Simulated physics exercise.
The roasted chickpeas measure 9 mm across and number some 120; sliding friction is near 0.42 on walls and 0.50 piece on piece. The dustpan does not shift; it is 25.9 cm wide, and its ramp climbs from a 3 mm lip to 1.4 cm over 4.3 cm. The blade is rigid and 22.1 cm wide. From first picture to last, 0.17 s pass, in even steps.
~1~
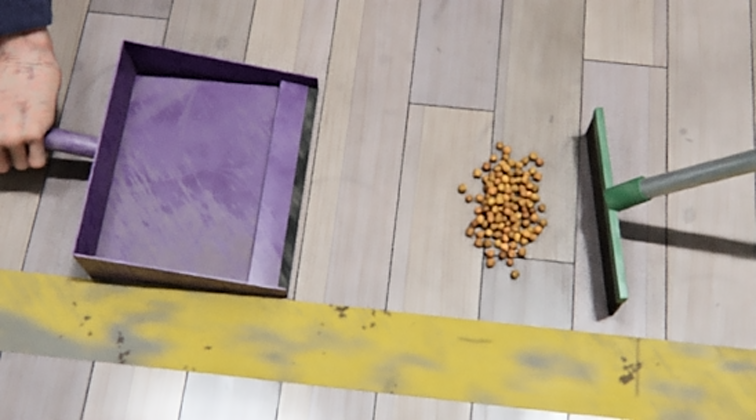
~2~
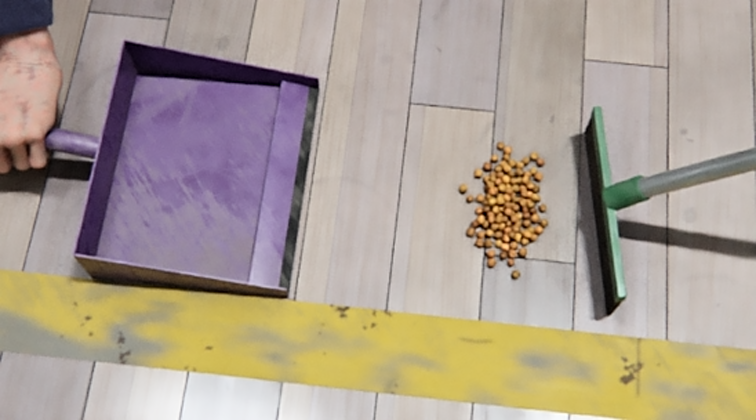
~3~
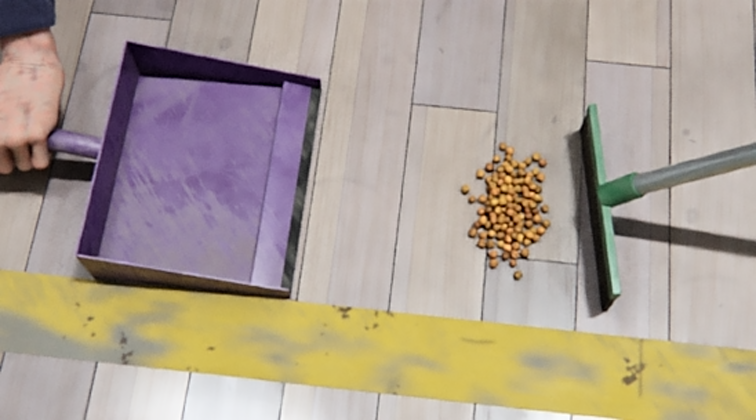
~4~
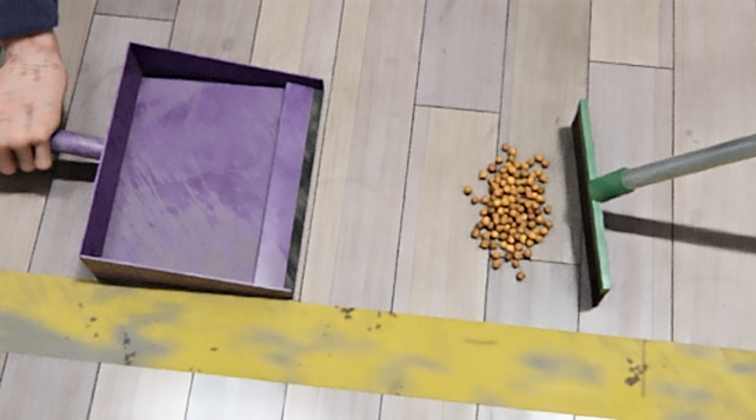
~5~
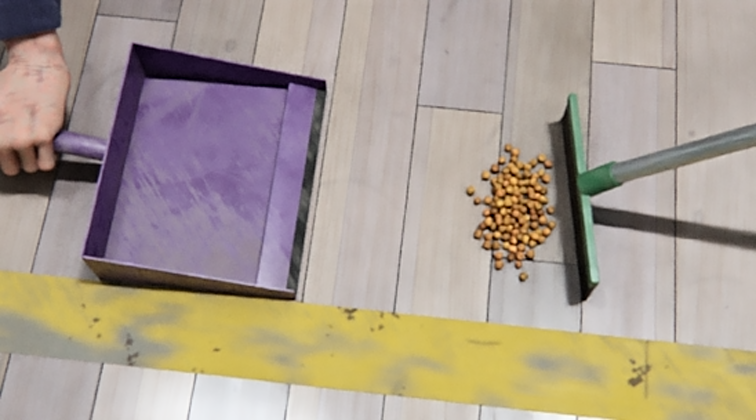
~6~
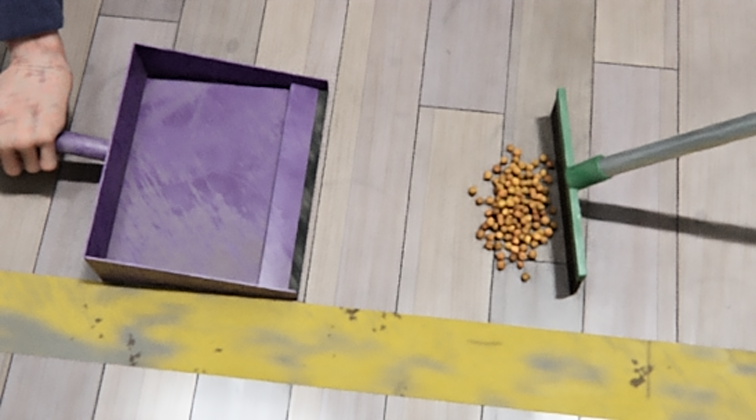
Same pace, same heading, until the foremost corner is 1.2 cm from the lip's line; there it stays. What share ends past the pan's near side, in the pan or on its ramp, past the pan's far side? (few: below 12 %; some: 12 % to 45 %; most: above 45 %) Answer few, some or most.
Near side: Few, pan: Few, far side: Few.
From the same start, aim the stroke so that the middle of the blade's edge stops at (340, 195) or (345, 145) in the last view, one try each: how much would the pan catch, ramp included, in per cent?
About 30 and 20 per cent.
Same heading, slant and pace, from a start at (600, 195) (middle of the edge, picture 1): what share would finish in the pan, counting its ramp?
Some 0 per cent.
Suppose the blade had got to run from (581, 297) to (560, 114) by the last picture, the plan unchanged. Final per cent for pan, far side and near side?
Pan 30, far 0, near 0.
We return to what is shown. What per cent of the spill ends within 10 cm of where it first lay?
Roughly 15 per cent.
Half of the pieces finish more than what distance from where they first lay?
Some 22 cm.
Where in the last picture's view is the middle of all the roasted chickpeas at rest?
At about (335, 164).
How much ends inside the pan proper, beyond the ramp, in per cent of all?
Roughly 0 per cent.
Then, 0.29 s after the last picture, middle of the blade 16 cm from the lip; 0 % over the lip, far side 0 %, near side 0 %.
Then, 0.47 s after the last picture, middle of the blade 8 cm from the lip; 0 % over the lip, far side 5 %, near side 0 %.
Then, 0.78 s after the last picture, middle of the blade 3 cm from the lip; 5 % over the lip, far side 5 %, near side 0 %.
In the end, near side 0 %, pan 5 %, far side 5 %, in front of the lip or behind the blade 90 %.
